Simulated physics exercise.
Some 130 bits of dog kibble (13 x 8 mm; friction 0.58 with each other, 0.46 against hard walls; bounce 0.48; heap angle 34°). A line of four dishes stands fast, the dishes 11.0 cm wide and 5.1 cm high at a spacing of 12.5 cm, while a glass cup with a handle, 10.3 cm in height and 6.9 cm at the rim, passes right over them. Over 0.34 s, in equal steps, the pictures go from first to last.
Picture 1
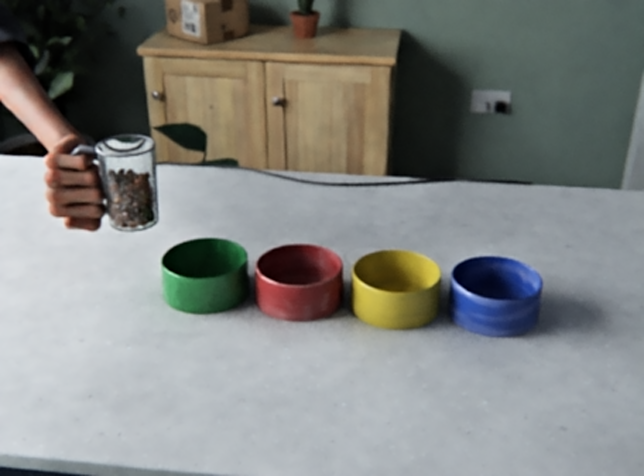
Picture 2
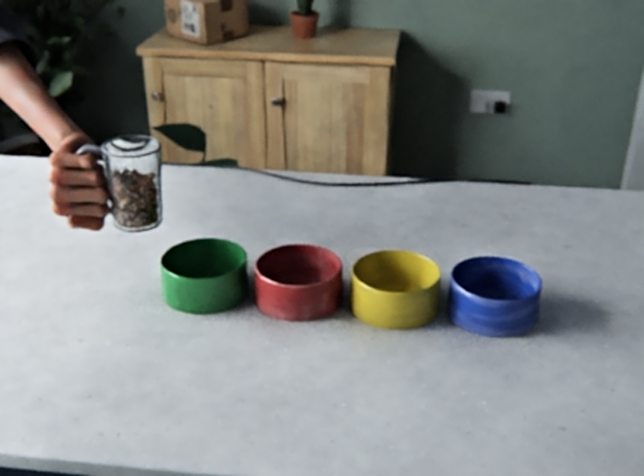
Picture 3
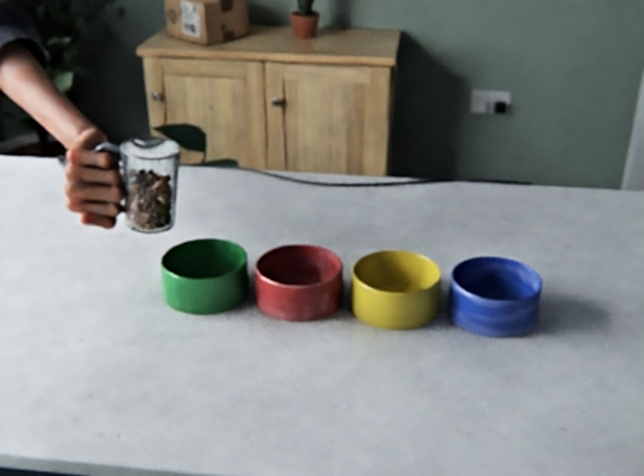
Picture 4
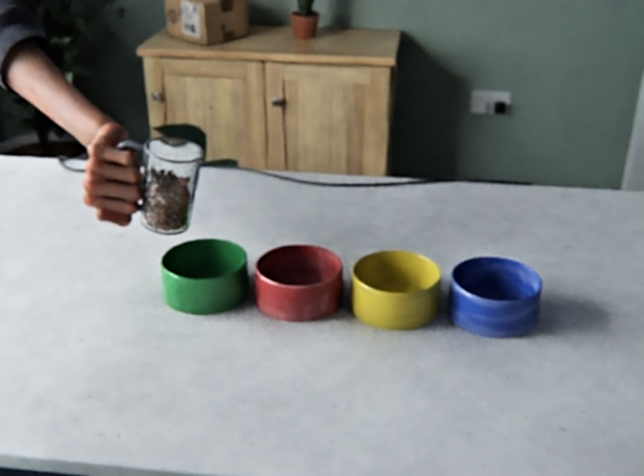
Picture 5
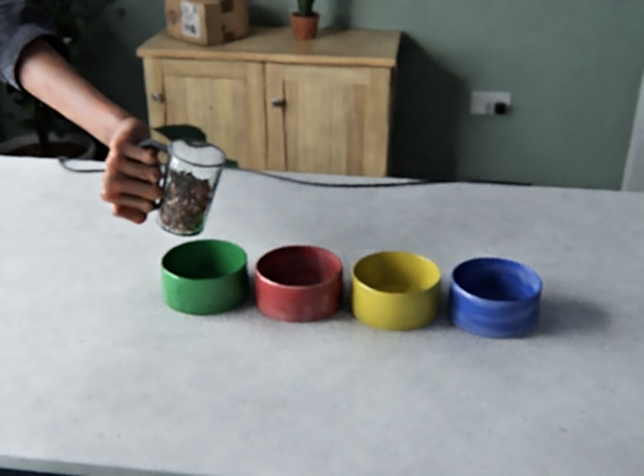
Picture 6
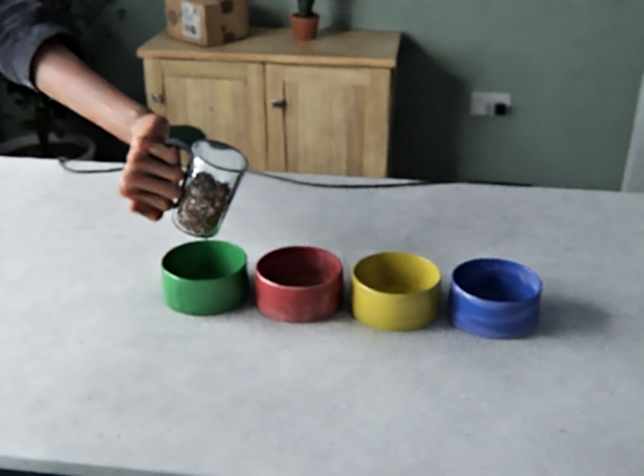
To begin with, a hand at the left holds a clear glass cup of brown kibble upright, beside a row of green, red, yellow and blue bowls on a pale table. The hand moves the cup rightward, slowly at first, and tilts it gradually to the right until it is leaning above the green bowl.
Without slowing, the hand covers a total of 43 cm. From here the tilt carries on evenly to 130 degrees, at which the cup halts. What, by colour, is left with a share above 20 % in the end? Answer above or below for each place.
Red dish: Below, blue dish: Above, green dish: Below, yellow dish: Below, counter: Below.
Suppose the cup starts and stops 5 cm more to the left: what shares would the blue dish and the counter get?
Shares in that case - blue 100 / counter 0.
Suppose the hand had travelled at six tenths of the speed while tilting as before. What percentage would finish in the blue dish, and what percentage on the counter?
Shares: Blue 70, counter 20.
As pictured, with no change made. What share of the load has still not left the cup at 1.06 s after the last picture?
About 90 %.
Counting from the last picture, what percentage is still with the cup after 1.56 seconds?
About 0 percent of the load.
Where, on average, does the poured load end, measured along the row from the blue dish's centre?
Roughly 2 cm away, on the larger-x side.
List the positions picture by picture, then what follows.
Cup at (130, 184), tilt 0 degrees, lip at (153, 147), moved 0.0 cm; middle of the pieces at (133, 196); green dish at (205, 258); red dish at (299, 264); yellow dish at (397, 271); blue dish at (497, 278), in the first frame.
Cup at (135, 184), tilt 1 degrees, lip at (159, 148), moved 0.7 cm; middle of the pieces at (137, 196), in the second frame.
Cup at (151, 186), tilt 6 degrees, lip at (178, 152), moved 2.7 cm; middle of the pieces at (151, 197), in the third frame.
Cup at (170, 187), tilt 11 degrees, lip at (201, 156), moved 5.2 cm; middle of the pieces at (169, 198), in the fourth frame.
Cup at (189, 189), tilt 17 degrees, lip at (224, 161), moved 7.6 cm; middle of the pieces at (186, 200), in the fifth frame.
Cup at (208, 190), tilt 22 degrees, lip at (247, 167), moved 10.1 cm; middle of the pieces at (204, 201); green dish at (204, 260); red dish at (299, 266); yellow dish at (396, 273); blue dish at (496, 280), in the sixth frame.
Then, 0.63 s after the last picture, tilt 72 degrees; cup holds 100 %.
Then, 1.06 s after the last picture, tilt 107 degrees; cup holds 90 %.
Then, 1.56 s after the last picture, tilt 130 degrees; cup holds 0 %, blue 95 %.
In the end, red 0 %, blue 95 %, green 0 %, yellow 0 %, counter 5 %.
